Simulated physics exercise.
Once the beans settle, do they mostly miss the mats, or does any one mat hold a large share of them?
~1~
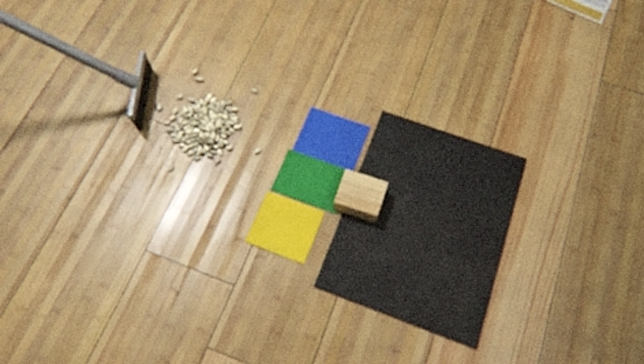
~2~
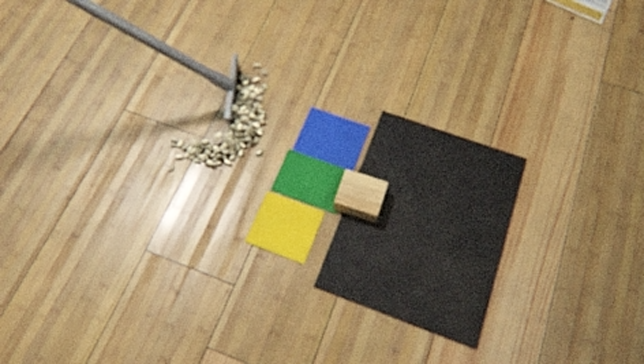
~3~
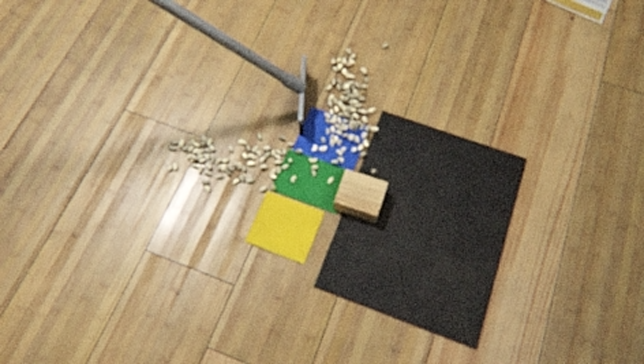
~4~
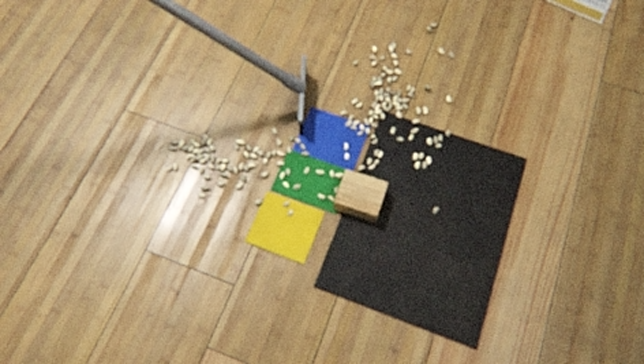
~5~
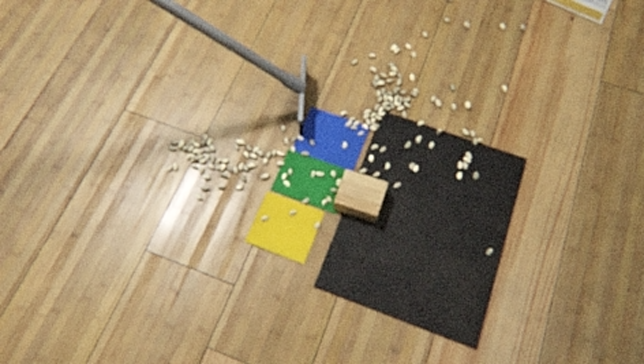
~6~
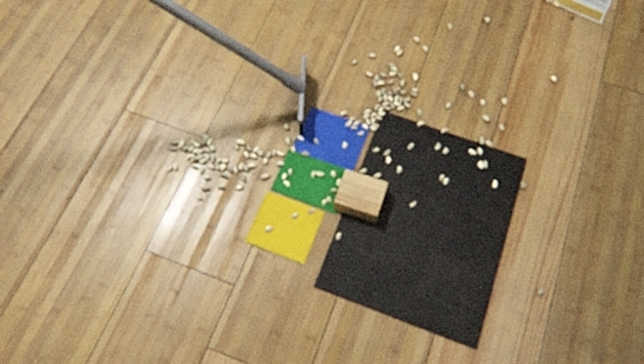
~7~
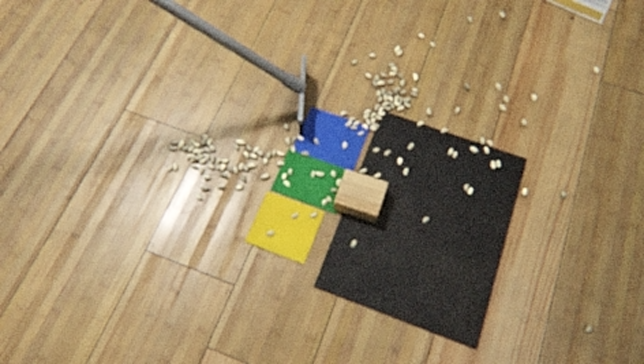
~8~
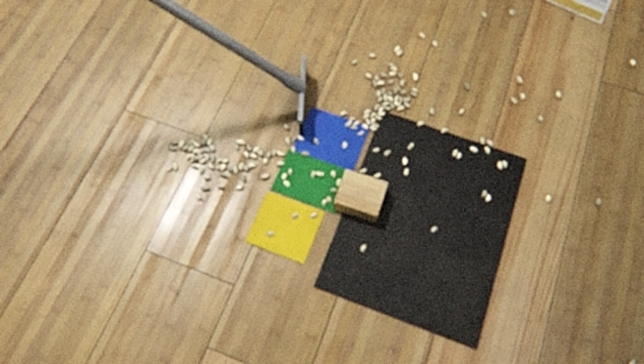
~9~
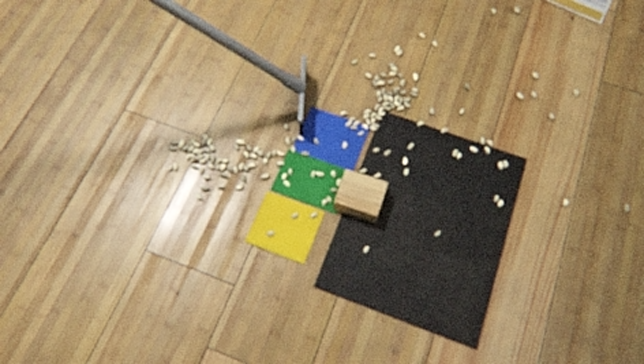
They mostly miss the mats and lie on the bare wood floor. The blue, green, yellow and black mats each hold only a small share.
A squeegee sweeps white beans right, then stops as they scatter mostly across bare floor.
